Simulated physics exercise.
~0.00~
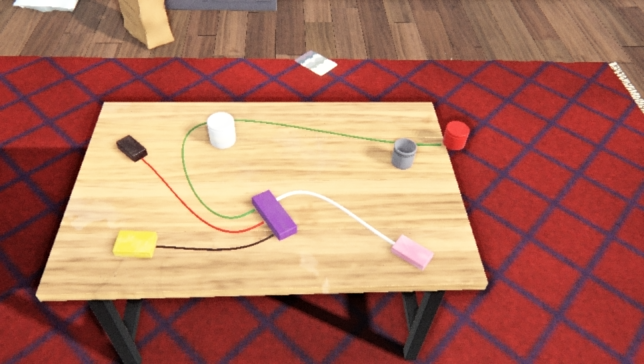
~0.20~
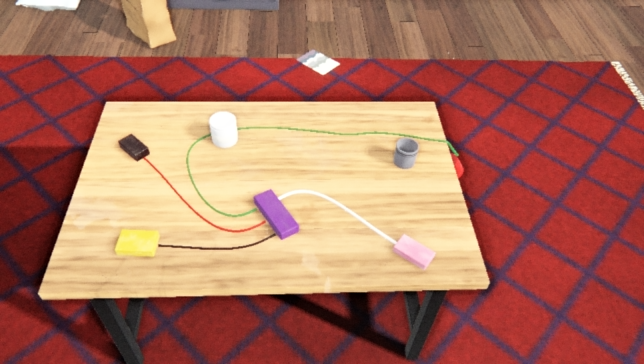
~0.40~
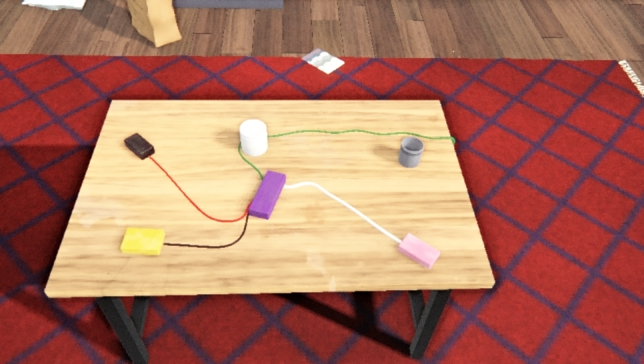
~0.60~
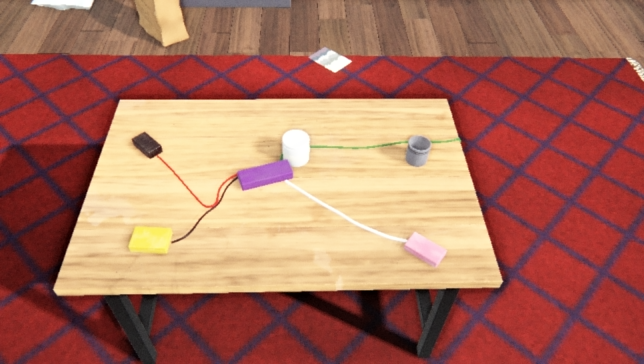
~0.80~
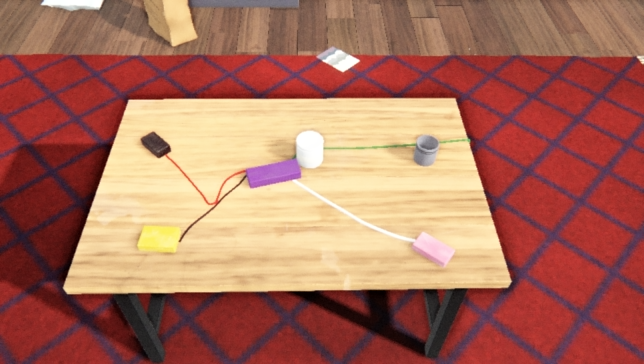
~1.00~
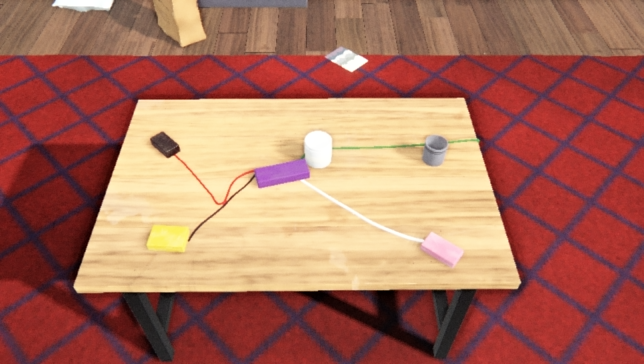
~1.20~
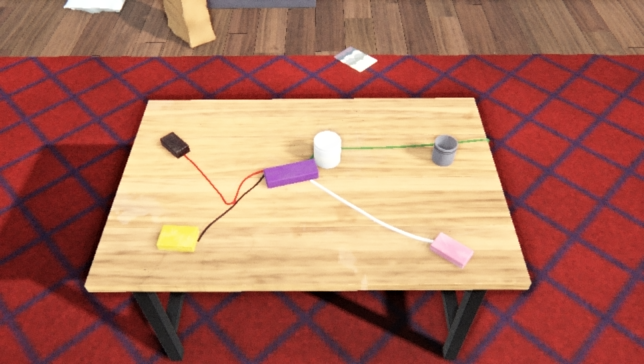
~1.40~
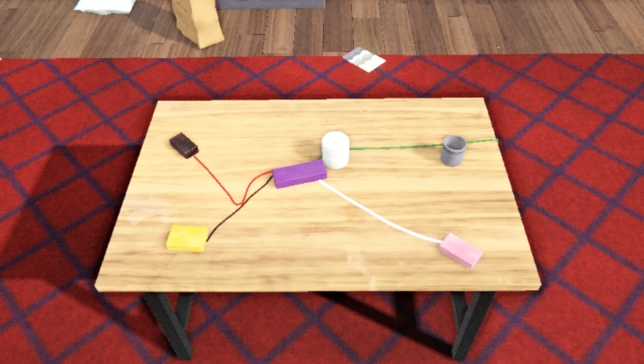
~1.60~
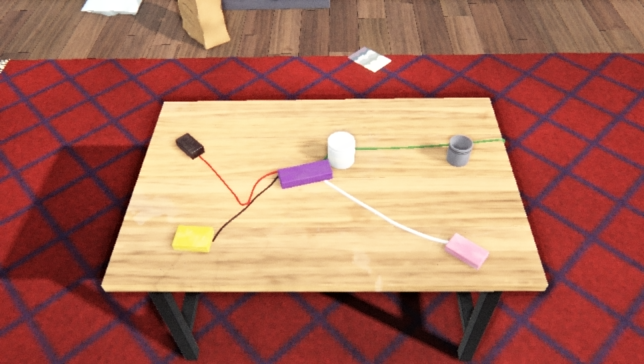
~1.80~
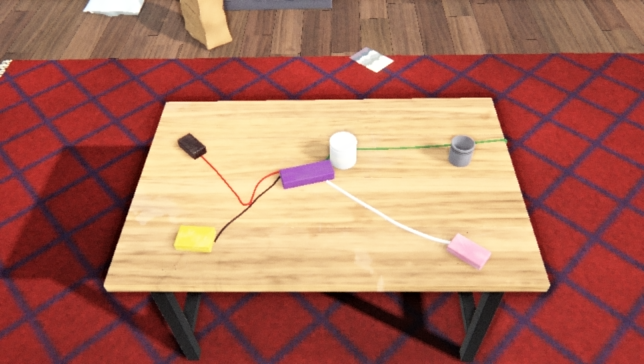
On a wooden table, a falling red speaker's cable drags the purple strip and white tin.
